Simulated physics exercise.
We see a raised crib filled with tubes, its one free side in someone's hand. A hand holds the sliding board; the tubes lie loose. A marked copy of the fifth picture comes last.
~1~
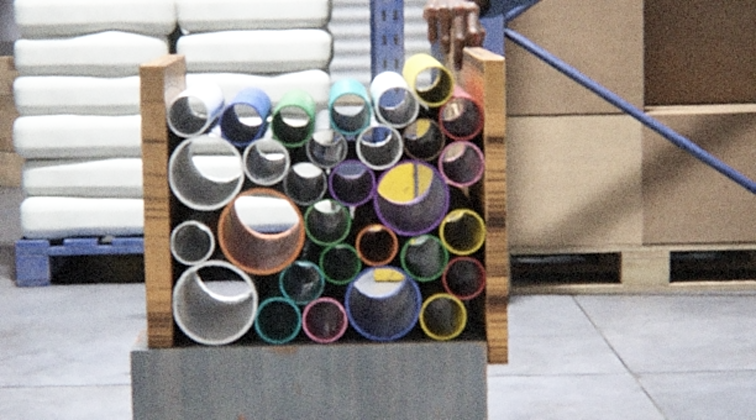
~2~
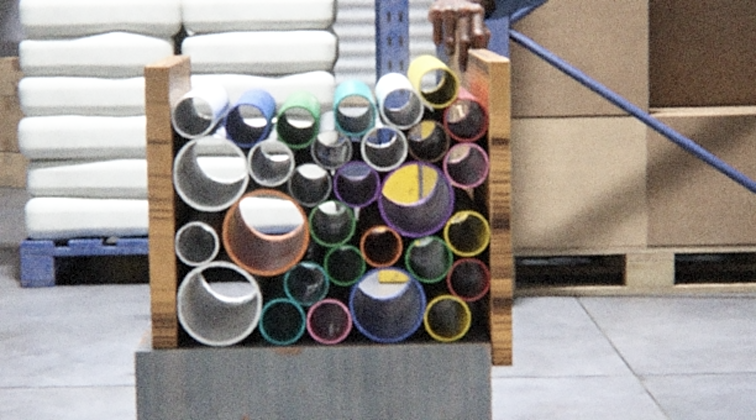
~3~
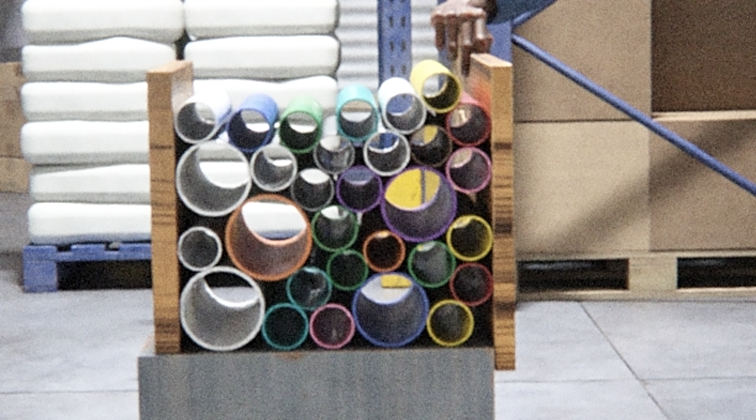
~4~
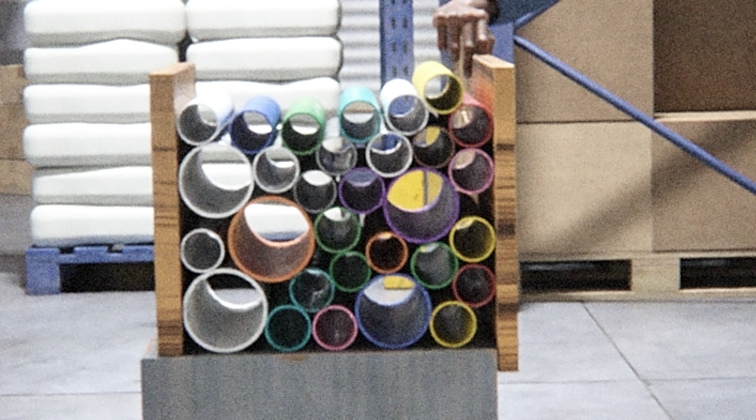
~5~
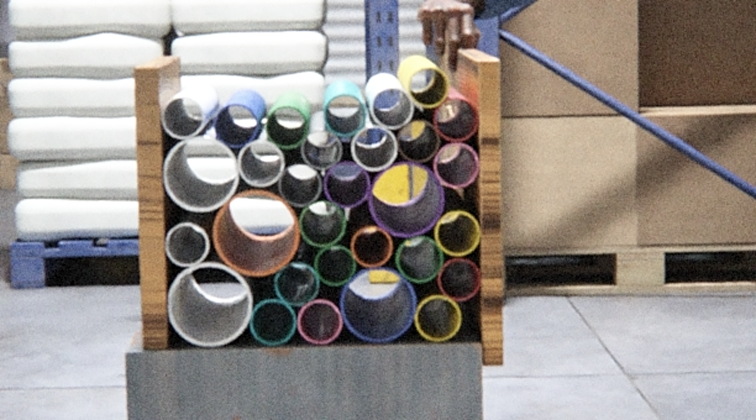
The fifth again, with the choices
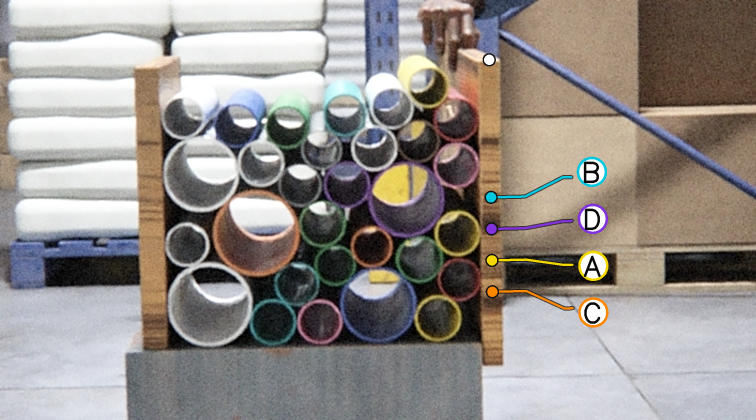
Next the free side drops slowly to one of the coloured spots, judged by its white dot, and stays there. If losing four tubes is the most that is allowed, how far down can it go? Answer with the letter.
No lower than B.
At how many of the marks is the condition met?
One of them.
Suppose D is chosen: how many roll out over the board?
The count is five.
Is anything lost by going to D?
Yes, at D.
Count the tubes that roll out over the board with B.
At B the number is two.
On the marked copy, A at (492, 260); B at (491, 197); C at (493, 292); D at (492, 229); the white dot at (490, 60).
Following B. Soon after the start, top of the board (479, 126).
Later, top of the board (480, 196).
In the end, top of the board (480, 196), two out over the board.
As for the rest, A five out over the board; C more than four out over the board; D five out over the board.
